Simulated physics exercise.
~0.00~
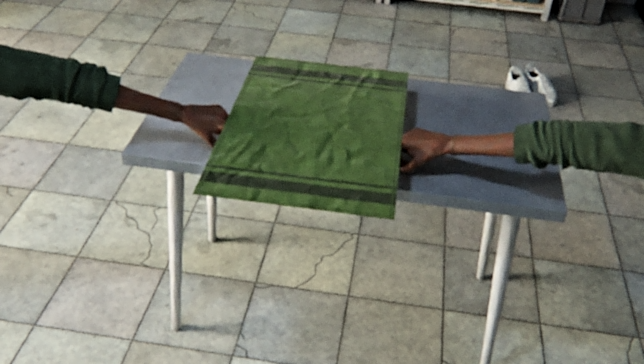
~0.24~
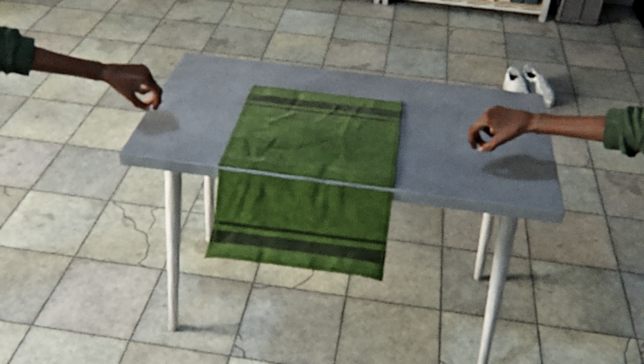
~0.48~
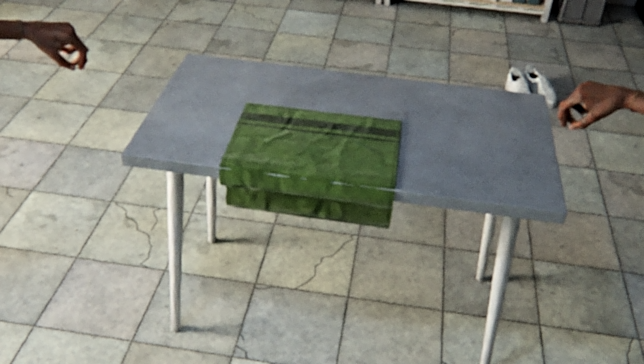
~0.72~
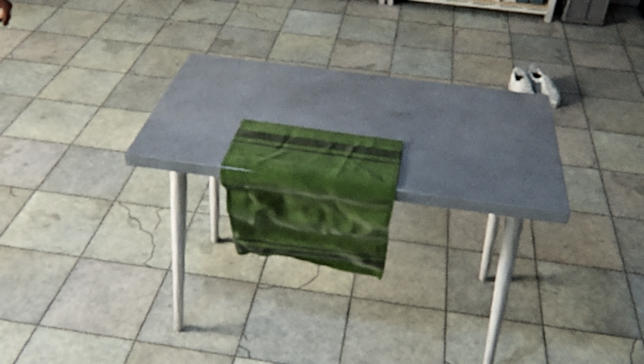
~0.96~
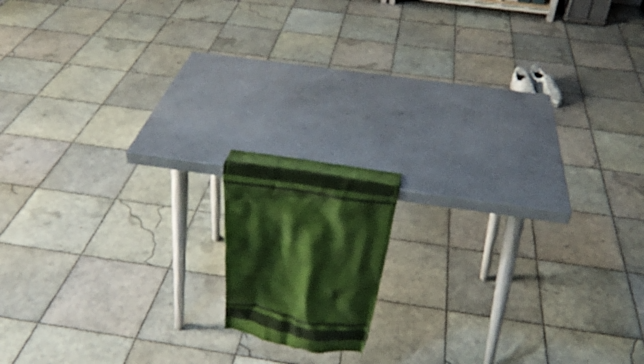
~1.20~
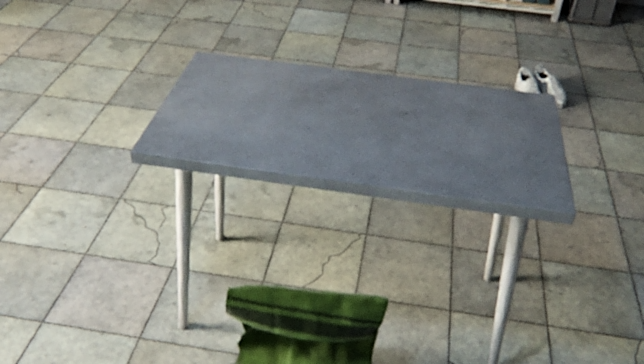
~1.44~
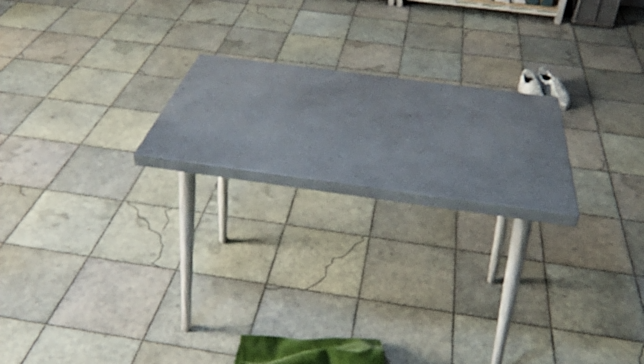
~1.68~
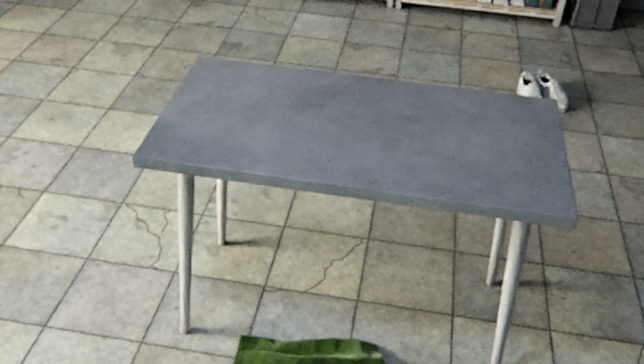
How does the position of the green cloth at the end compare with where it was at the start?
At the start the green cloth is held over the tabletop between two hands. By the end it lies below the near side of the table, partly out of view, and the tabletop is bare.
